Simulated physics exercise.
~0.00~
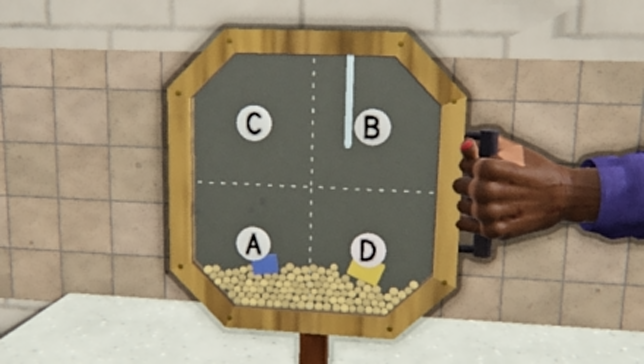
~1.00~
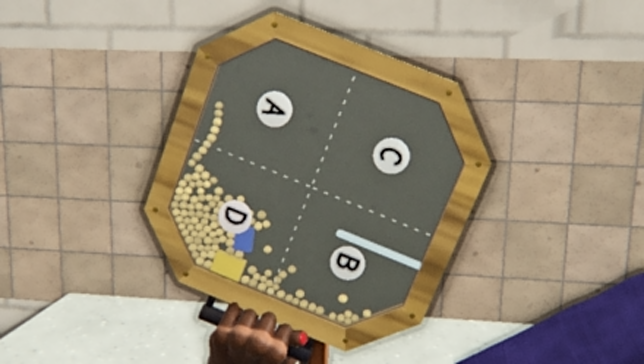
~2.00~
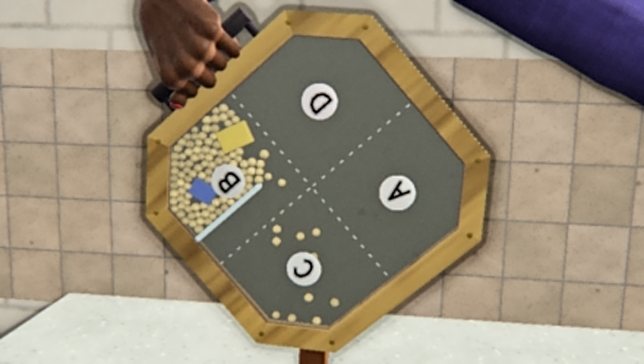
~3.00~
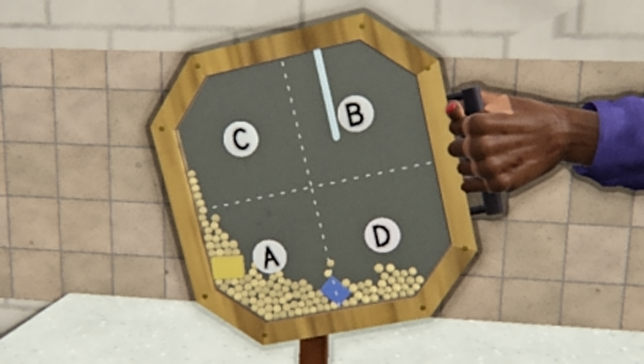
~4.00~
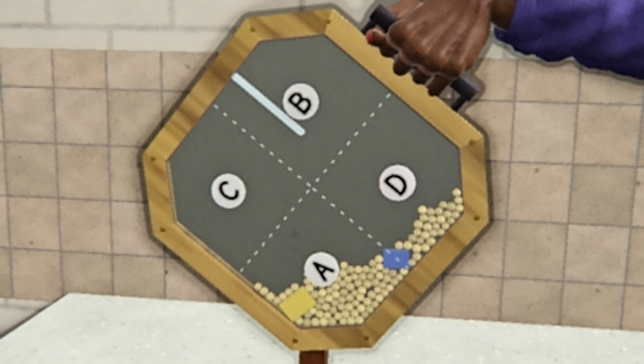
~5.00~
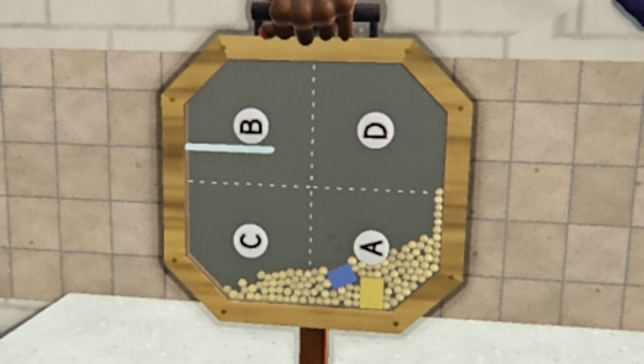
A hand turns the bean-filled case clockwise full circle, then back, both blocks ending in A.
